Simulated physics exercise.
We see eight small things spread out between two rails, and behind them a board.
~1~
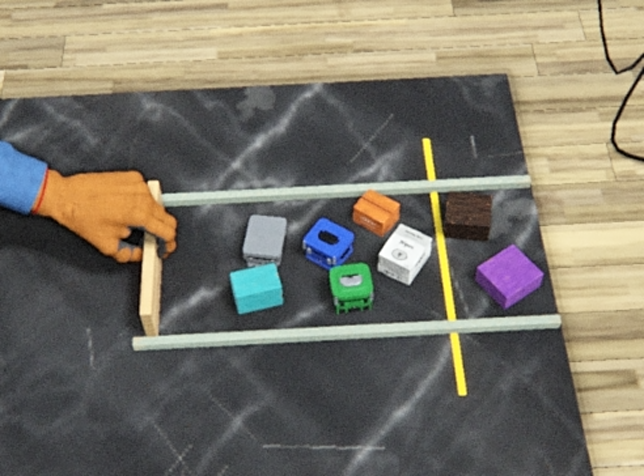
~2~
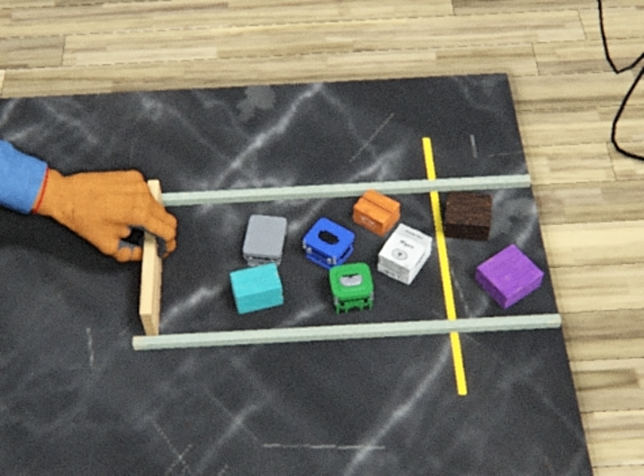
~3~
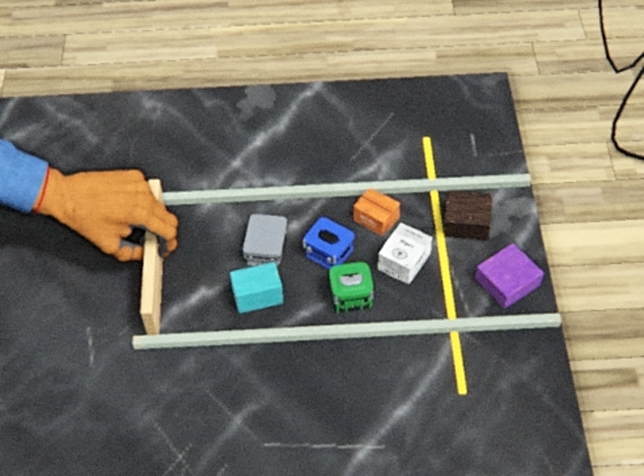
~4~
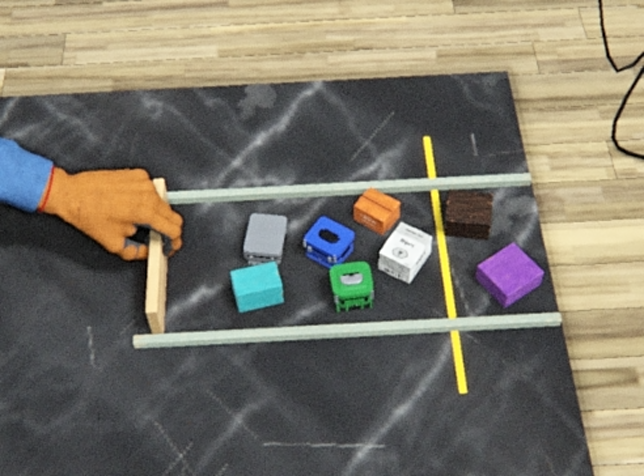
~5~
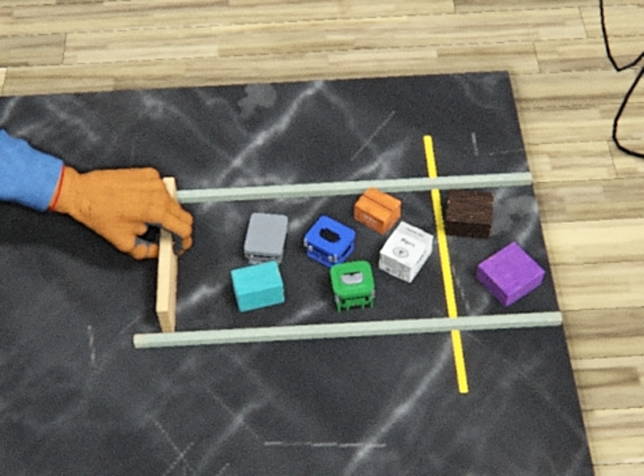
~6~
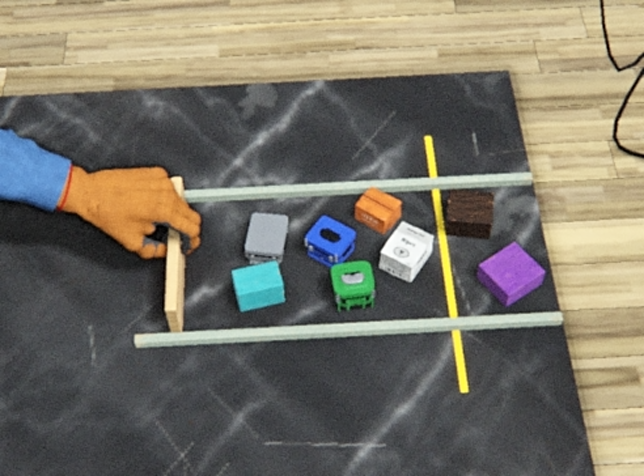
The video shows a hand holding a wooden board upright behind eight small coloured objects scattered between two rails, some beyond a yellow tape line; the hand then slides the board slightly right, while the objects stay in place.
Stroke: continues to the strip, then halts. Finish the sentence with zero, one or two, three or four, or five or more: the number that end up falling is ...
The number that end up falling is one or two.
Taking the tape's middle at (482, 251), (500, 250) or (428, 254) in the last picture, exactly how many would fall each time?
First 3, then 5, then 0.
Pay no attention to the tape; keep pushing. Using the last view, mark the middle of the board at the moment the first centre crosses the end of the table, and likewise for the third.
The middle is near (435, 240) first and near (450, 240) after.
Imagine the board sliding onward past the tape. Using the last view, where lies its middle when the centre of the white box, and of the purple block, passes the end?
First one: Around (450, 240). Other one: Around (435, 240).
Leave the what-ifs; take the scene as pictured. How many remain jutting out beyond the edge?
In total, 2 of them.
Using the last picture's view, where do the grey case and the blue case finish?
Grey case at about (460, 228), blue case at about (497, 223).
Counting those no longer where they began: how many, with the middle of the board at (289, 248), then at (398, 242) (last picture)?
Tally: 4; 8.
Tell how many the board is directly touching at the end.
3 end up touching it.
Soon after, none off yet; purple block at rest near (511, 274); black block at rest near (470, 214); white box at rest near (407, 252).
Then, none off yet; purple block at rest near (511, 274); black block at rest near (470, 214); white box moved a little near (431, 252).
Further on, none off yet; purple block moved a little near (527, 276); black block moved about its own width near (498, 206); white box moved well along near (499, 247).
At rest, the number that fall off is one or two; fallen, purple block.
